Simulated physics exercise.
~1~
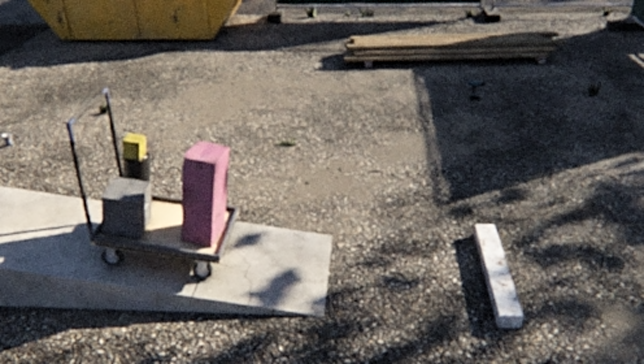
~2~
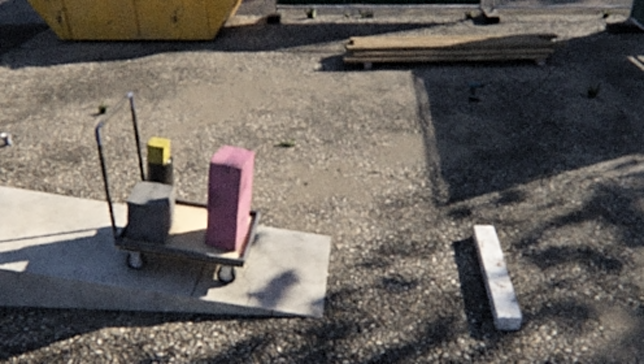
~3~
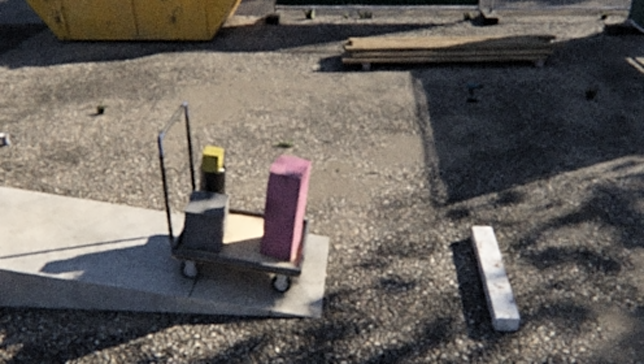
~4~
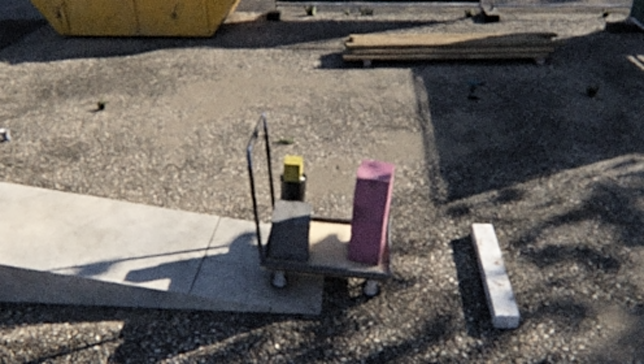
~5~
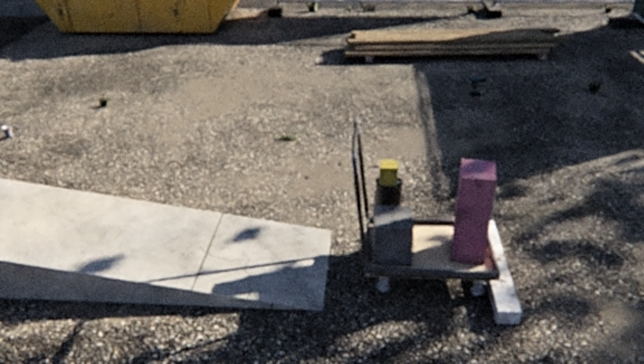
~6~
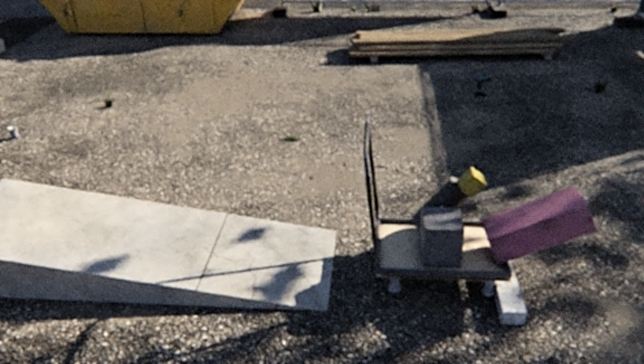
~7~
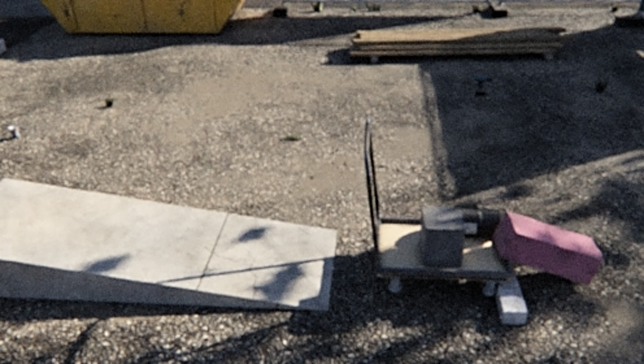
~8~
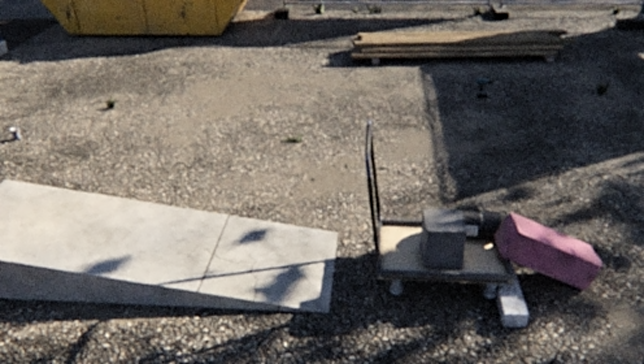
Trolley rolling right down a ramp into a kerb, tipping its pink box off and toppling the black canister, grey box staying upright.
